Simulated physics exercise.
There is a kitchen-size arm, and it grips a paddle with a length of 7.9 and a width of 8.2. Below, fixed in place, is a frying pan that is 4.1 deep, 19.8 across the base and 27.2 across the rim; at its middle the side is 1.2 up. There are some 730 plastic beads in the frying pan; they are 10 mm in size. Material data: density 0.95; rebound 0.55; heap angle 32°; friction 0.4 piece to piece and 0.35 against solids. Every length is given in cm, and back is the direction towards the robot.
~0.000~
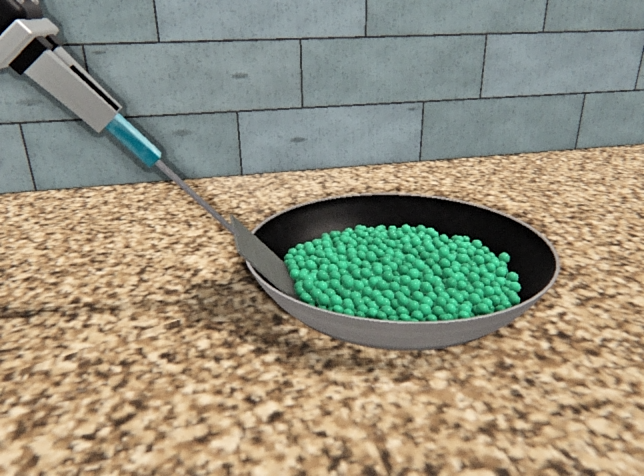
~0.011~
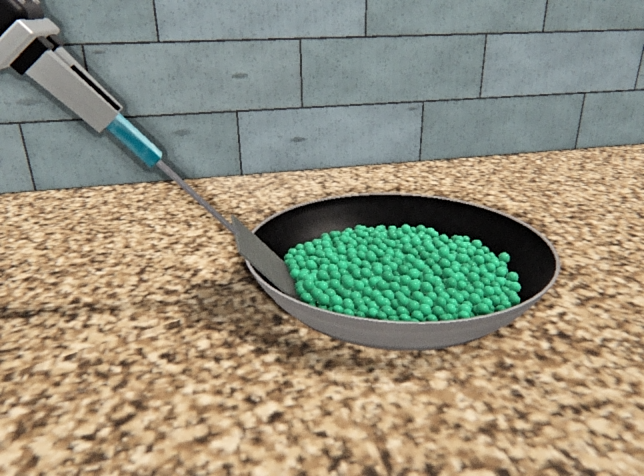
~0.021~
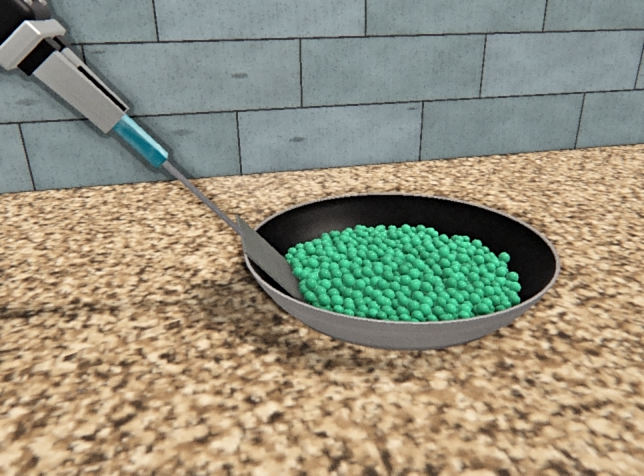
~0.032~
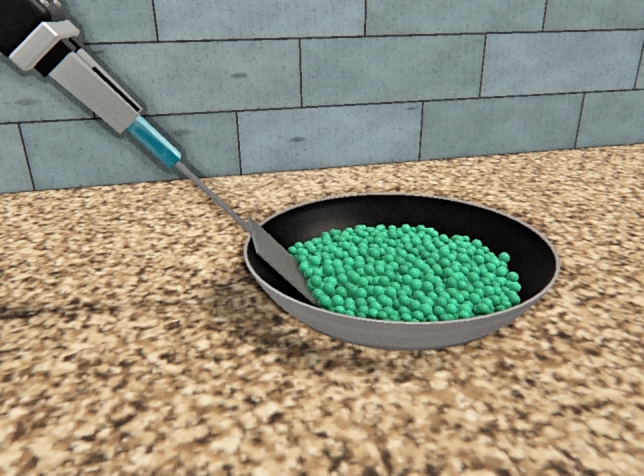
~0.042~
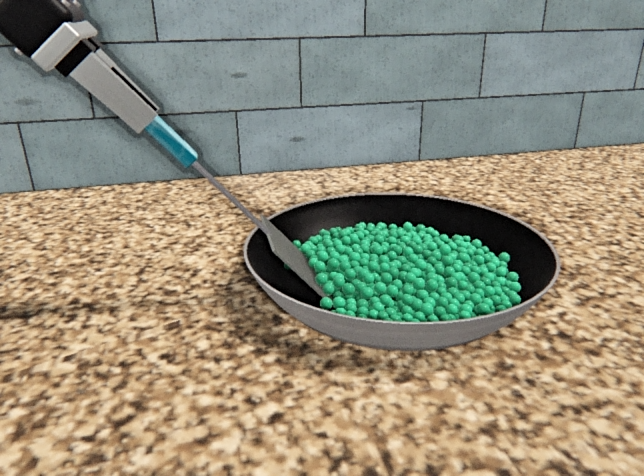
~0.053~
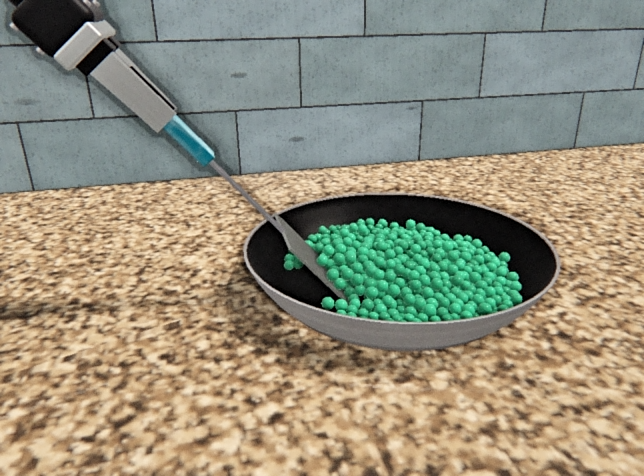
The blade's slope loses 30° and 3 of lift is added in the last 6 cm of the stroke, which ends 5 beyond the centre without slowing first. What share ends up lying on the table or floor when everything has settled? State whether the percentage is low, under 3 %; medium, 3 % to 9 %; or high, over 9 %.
The percentage is medium.
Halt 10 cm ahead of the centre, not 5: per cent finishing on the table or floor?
Close to 25 per cent would end on the table or floor.
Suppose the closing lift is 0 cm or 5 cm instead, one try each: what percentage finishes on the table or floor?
First try about 0 %, second try about 10 %.
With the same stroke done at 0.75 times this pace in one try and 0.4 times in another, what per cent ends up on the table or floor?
Around 0 per cent and around 0 per cent.
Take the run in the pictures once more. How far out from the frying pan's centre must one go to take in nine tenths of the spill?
Around 65 centimetres.
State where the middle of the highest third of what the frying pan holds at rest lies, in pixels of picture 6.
Approximately at pixel (479, 249).
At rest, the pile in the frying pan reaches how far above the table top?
Roughly 4.5 centimetres.
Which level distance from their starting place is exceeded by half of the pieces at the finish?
About 3 cm.
After 0.08 s, sloping 50°, highest piece 6 above the table; 729 in the frying pan.
After 0.10 s, sloping 40°, highest piece 8 above the table; 729 in the frying pan.
After 0.32 s, sloping 20°, highest piece 8 above the table; 688 in the frying pan, 31 on the table or floor, 10 on the blade or in flight.
After 1.37 s, sloping 20°, highest piece 5 above the table; 687 in the frying pan, 42 on the table or floor.
At rest, 687 in the frying pan, 42 on the table or floor. That is 6 % on the table or floor.
